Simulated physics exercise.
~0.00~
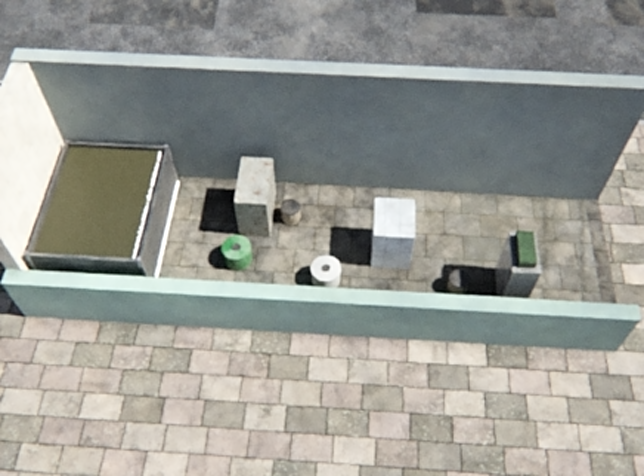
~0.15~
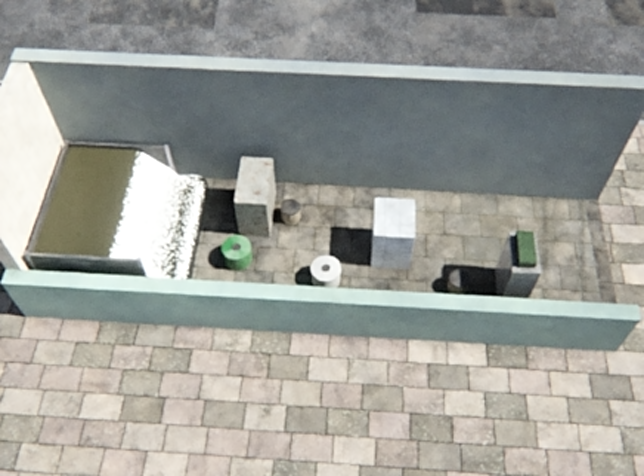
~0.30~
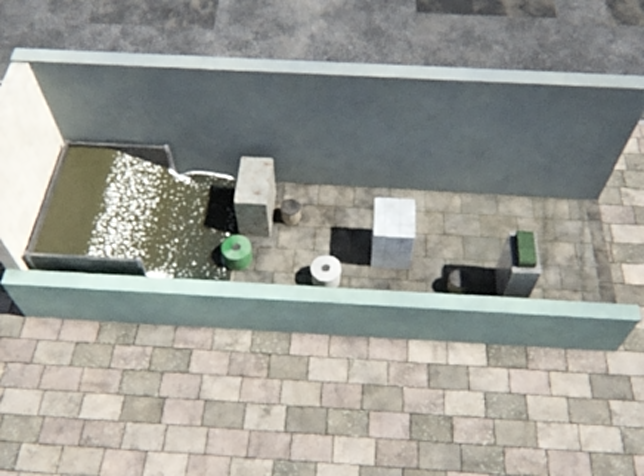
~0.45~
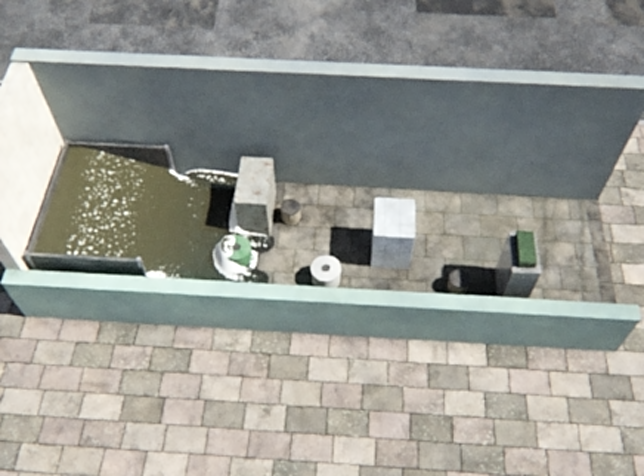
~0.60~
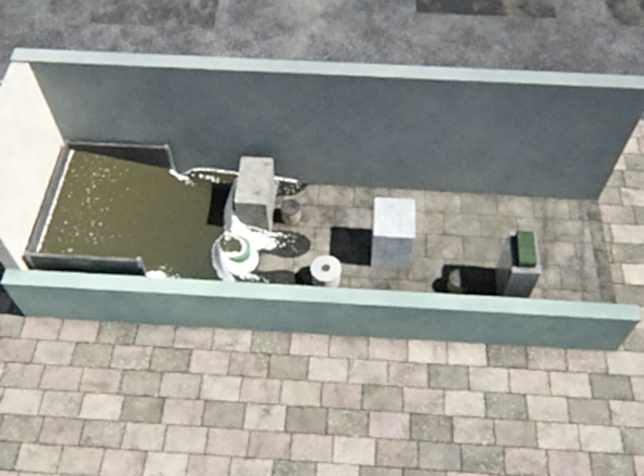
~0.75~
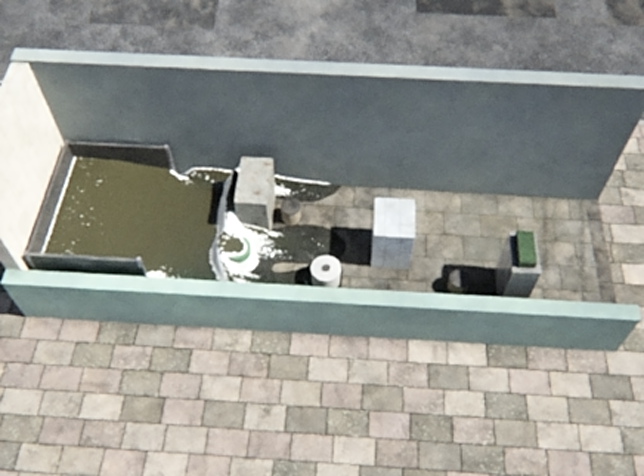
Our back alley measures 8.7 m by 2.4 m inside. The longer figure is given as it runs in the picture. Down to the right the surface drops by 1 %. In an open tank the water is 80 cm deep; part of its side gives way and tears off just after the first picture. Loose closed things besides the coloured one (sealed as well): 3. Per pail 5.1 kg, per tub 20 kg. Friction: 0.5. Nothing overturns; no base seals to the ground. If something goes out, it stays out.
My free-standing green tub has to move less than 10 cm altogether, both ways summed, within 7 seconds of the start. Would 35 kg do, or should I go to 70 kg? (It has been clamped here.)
I think neither will do.
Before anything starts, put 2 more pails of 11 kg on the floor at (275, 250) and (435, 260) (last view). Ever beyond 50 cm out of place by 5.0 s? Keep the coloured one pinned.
First one goes beyond it, second one stays within it.
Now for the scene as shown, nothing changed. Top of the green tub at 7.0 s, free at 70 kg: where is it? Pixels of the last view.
Somewhere around (390, 274), I'd say.
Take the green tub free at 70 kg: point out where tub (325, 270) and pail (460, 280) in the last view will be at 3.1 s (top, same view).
Somewhere around (478, 228) and (523, 192).
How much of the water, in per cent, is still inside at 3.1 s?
94 %.
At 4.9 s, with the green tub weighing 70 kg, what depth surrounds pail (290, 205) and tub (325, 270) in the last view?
Around 12 cm and 8 cm.
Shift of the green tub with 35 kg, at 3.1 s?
Close to 200 centimetres.
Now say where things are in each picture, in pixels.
The green tub at (236, 247) rests on the ground; 3.3 m2 under water; 0 of 4 have shifted, in the first frame.
The green tub at (236, 247), on the bottom; water covers 4.6 m2; 0 of 4 have shifted, in the second frame.
The green tub at (236, 247), on the bottom; water covers 6.0 m2; 0 of 4 have shifted, in the third frame.
The green tub at (236, 247) rests on the ground; 6.8 m2 under water; 0 of 4 have shifted, in the fourth frame.
The green tub at (236, 247) rests on the ground; 7.6 m2 under water; 0 of 4 have shifted, in the fifth frame.
The green tub at (236, 247), on the bottom; water covers 8.6 m2; 0 of 4 have shifted, in the sixth frame.
After 1.4 s the green tub would be 159 cm from its start with 35 kg and 91 cm from its start with 70 kg; 21 cm of water round it then.
After 3.1 s the green tub would be 189 cm from its start with 35 kg and 234 cm from its start with 70 kg; 16 cm of water round it then.
After 4.9 s the green tub would be 190 cm from its start with 35 kg and 241 cm from its start with 70 kg; 12 cm of water round it then.
After 7.0 s the green tub would be 190 cm from its start with 35 kg and 241 cm from its start with 70 kg; 12 cm of water round it then.
